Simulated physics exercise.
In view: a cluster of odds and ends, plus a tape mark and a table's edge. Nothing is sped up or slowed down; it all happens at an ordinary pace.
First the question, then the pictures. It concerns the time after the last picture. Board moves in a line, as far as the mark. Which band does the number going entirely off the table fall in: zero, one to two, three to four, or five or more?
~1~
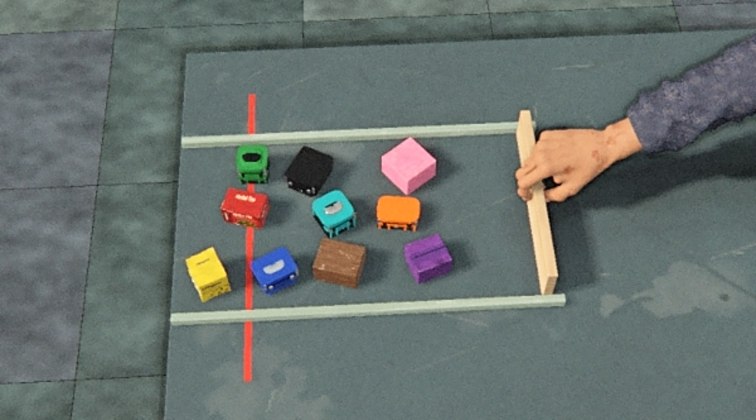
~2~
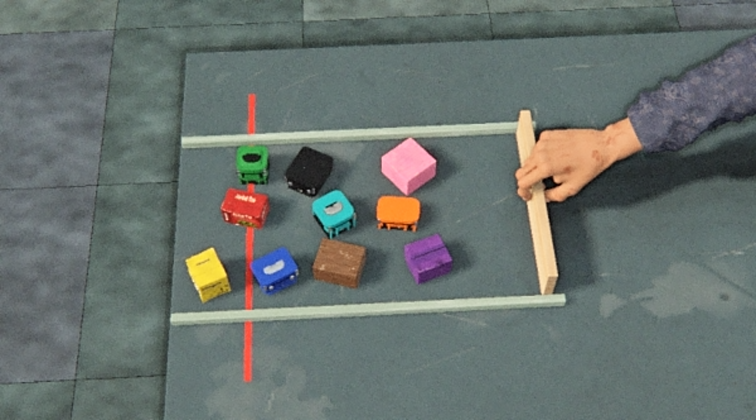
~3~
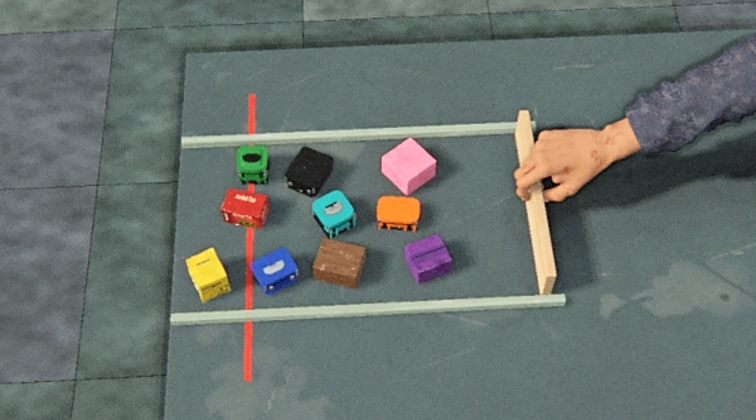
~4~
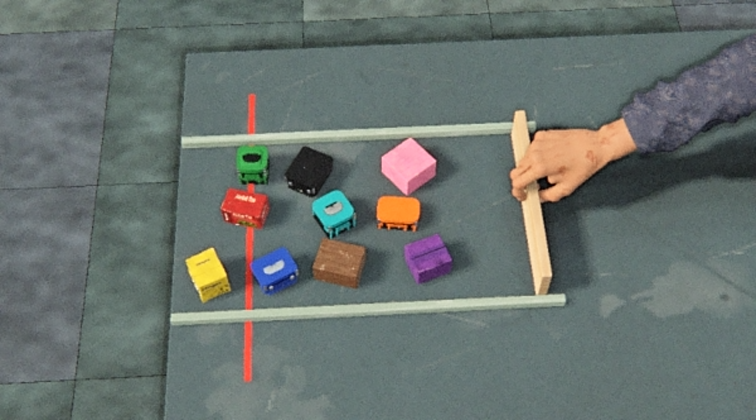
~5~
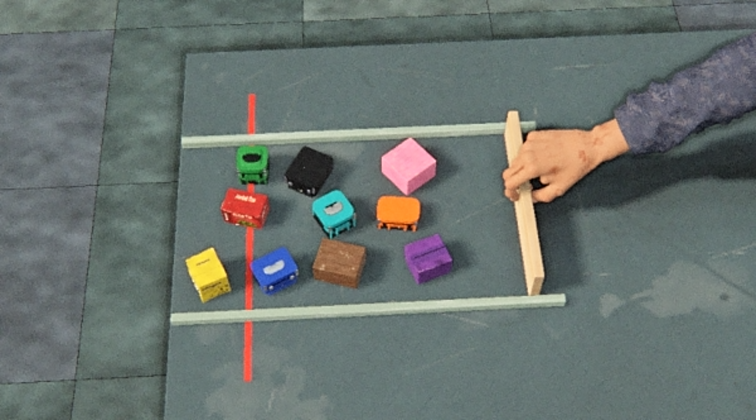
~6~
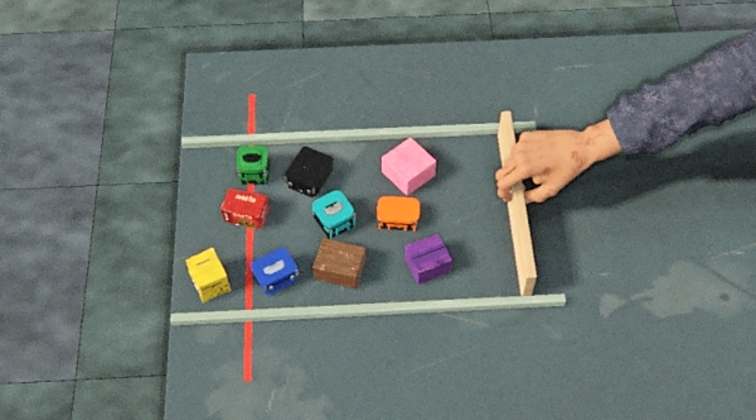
It falls in the three to four band.
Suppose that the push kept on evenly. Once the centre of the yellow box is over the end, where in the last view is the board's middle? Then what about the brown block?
When the yellow box crosses, the middle is near (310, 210); when the brown block crosses, near (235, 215).
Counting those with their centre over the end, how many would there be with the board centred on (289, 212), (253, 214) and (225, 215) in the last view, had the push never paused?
Past-the-end tally - position 1: 1, position 2: 4, position 3: 7.
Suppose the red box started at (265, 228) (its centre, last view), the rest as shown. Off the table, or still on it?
From that start, the object then does not stay.
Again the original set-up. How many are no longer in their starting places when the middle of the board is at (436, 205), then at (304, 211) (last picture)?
Well, it's 2 at the first one and 10 at the second.
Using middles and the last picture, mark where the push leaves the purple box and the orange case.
In the last picture the purple box sits at (230, 265) while the orange case sits at (229, 224).
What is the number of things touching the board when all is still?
It's touching 3 at the end.
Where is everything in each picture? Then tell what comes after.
The first picture shows yellow box (208, 275); red box (245, 209); green case (253, 165); board (536, 200); tape (250, 225).
The second picture shows red box (245, 209); pink block (409, 166).
The third picture shows green case (253, 165); purple box (428, 259).
The fourth picture shows yellow box (208, 275); turquoise case (334, 214).
The fifth picture shows red box (245, 209); board (524, 201).
The sixth picture shows yellow box (208, 275); red box (245, 209); green case (253, 165); board (516, 201); tape (250, 225).
Early on, none off yet; yellow box at rest near (208, 275); red box at rest near (245, 209); green case at rest near (253, 165).
Finally, the number that fall off is three or four; lost, blue case, green case, red box and yellow box.
